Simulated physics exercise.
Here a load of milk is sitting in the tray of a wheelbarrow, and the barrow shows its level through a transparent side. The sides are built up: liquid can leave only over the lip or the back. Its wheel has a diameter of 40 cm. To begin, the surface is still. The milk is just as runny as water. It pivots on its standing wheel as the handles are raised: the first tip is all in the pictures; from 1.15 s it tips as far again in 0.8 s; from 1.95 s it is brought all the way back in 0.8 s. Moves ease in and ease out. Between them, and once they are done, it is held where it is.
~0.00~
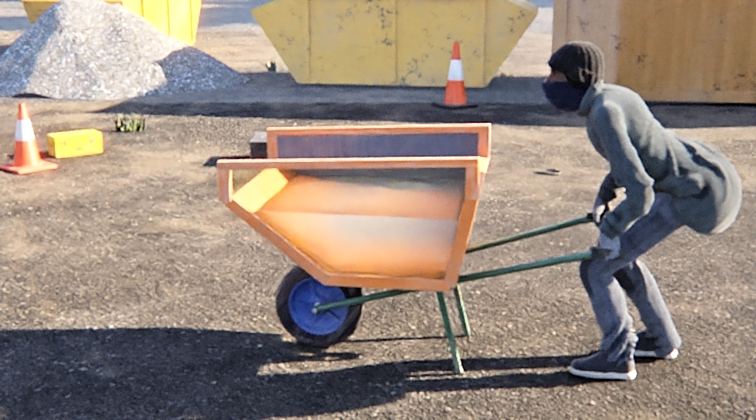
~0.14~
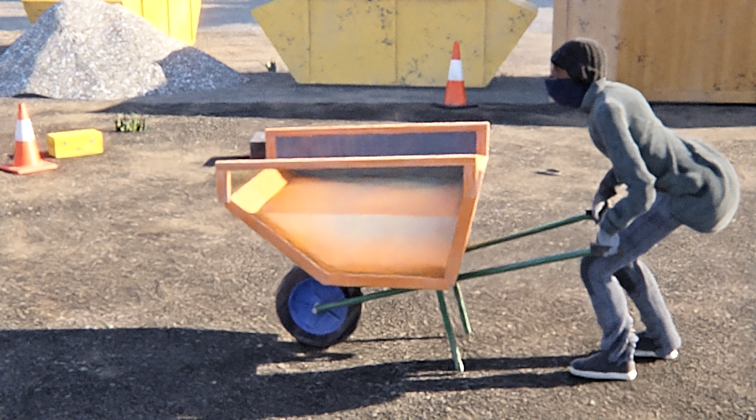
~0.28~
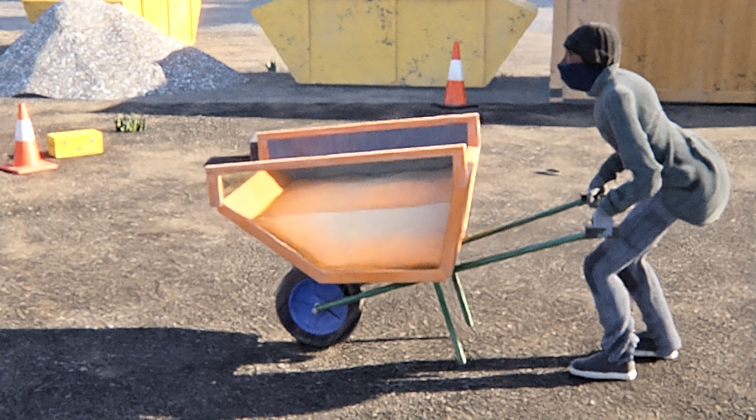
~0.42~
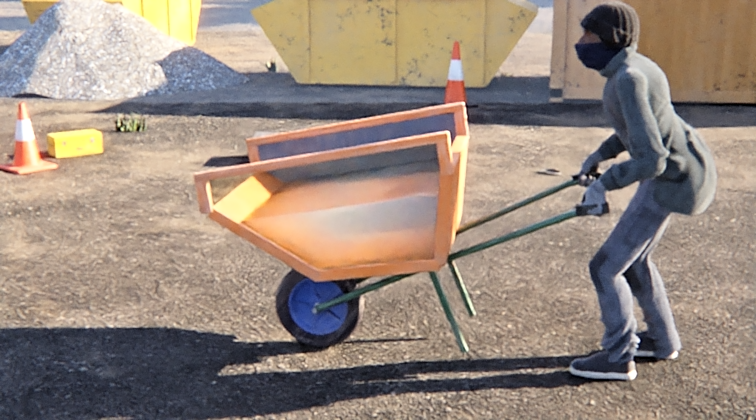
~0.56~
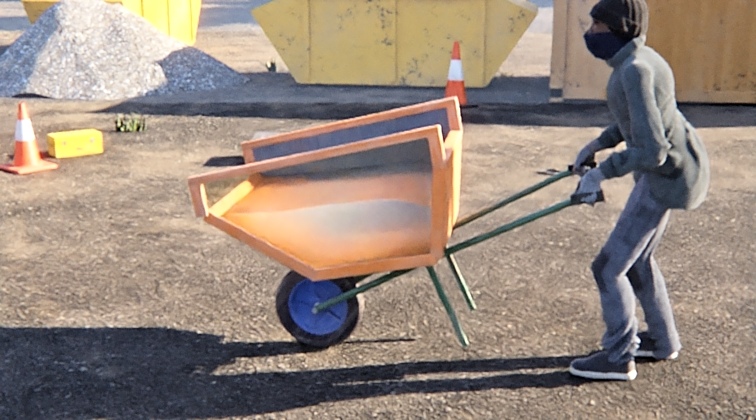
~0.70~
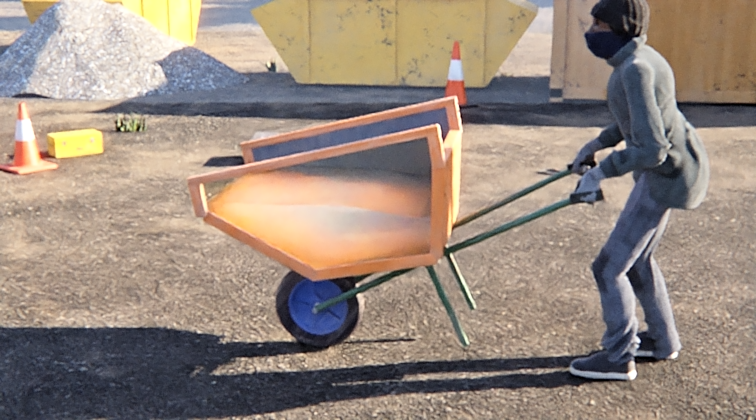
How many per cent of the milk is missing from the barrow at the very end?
55 %.
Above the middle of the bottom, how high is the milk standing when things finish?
Close to 12 cm once things settle.
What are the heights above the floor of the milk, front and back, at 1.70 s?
Heights: Front 22 cm, then back 18 cm.
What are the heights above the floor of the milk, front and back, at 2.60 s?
Some 16 cm in front and some 2 cm behind.
Then, 1.70 s in, the barrow is at 20° forwards, the surface stands 21 cm on the front, 18 cm on the back; the loss stands at 19 per cent, over the front.
Then, 2.60 s in, the surface stands 17 cm on the front, 1 cm on the back; the loss stands at 48 per cent, over the front.
Then, 3.55 s in, the surface stands 13 cm on the front, 11 cm on the back; the loss stands at 50 per cent, over the front.
Then, 5.64 s in, the loss stands at 55 per cent, over the front, 67 of 122 litres.
